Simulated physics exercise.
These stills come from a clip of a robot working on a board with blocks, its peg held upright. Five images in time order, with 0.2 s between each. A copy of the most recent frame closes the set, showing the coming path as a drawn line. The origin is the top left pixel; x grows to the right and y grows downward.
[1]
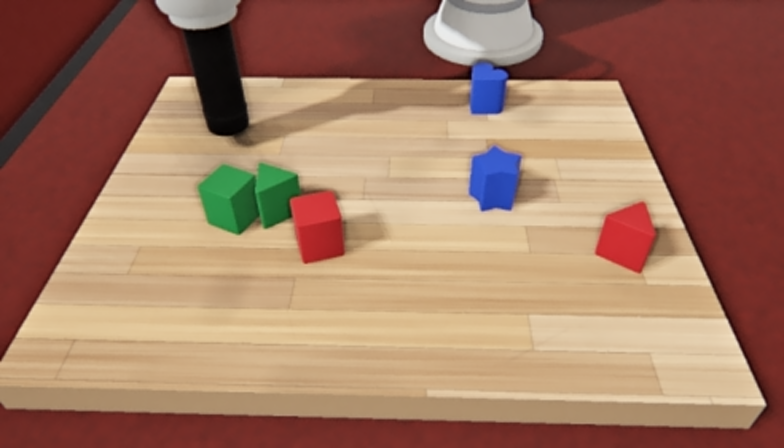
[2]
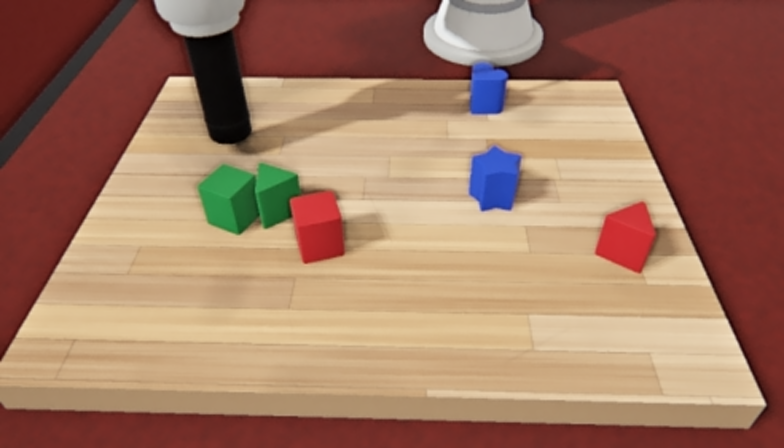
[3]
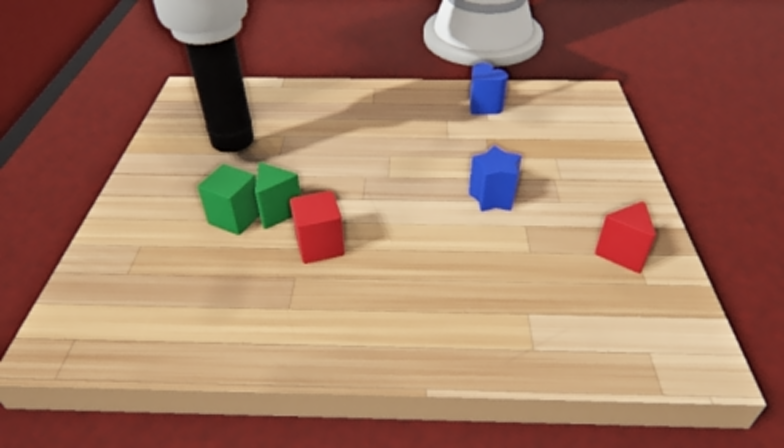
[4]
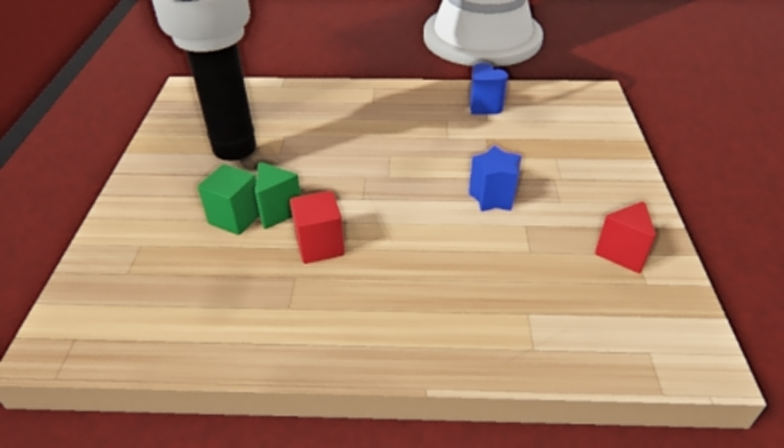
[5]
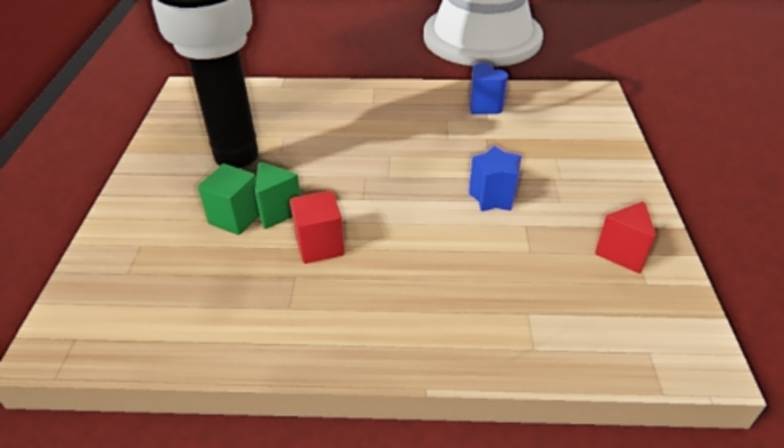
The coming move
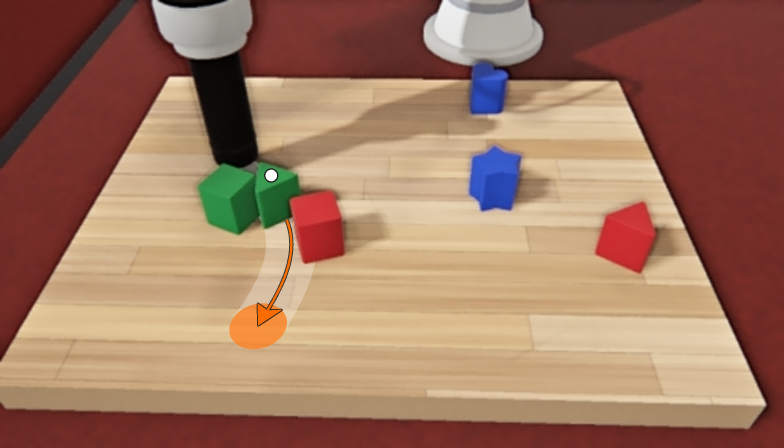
A black robot peg slides slowly toward the green blocks while all the blocks stay still.
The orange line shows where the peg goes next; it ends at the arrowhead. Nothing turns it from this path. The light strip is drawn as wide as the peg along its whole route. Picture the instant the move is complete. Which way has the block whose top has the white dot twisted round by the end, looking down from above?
From the top, the block rotates counterclockwise.
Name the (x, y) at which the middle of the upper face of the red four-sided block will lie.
That would be at about pixel (364, 251).
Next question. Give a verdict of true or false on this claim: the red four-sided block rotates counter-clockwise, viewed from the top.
True
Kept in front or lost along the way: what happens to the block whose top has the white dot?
Once the path is finished, the block whose top has the white dot lies beside or behind the peg.
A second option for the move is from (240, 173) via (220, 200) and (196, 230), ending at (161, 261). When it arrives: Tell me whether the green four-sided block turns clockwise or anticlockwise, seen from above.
From above, it turns counterclockwise.
The line goes from (240, 173) by way of (280, 208) and (290, 260) to (258, 326); the dot is on the green triangle.
On the path given first. One third of the way, peg at (278, 192); green four-sided block at (226, 184), turned 20° clockwise; green triangle at (288, 202), turned 15° clockwise; red four-sided block at (325, 218), turned 15° anticlockwise.
Two thirds of the way, peg at (287, 245); green four-sided block at (226, 185), turned 25° clockwise; green triangle at (316, 251), turned 25° anticlockwise; red four-sided block at (364, 250), turned 45° anticlockwise.
At the end, peg at (254, 309); green four-sided block at (226, 185), turned 25° clockwise; green triangle at (310, 269), turned 100° anticlockwise; red four-sided block at (364, 251), turned 50° anticlockwise.
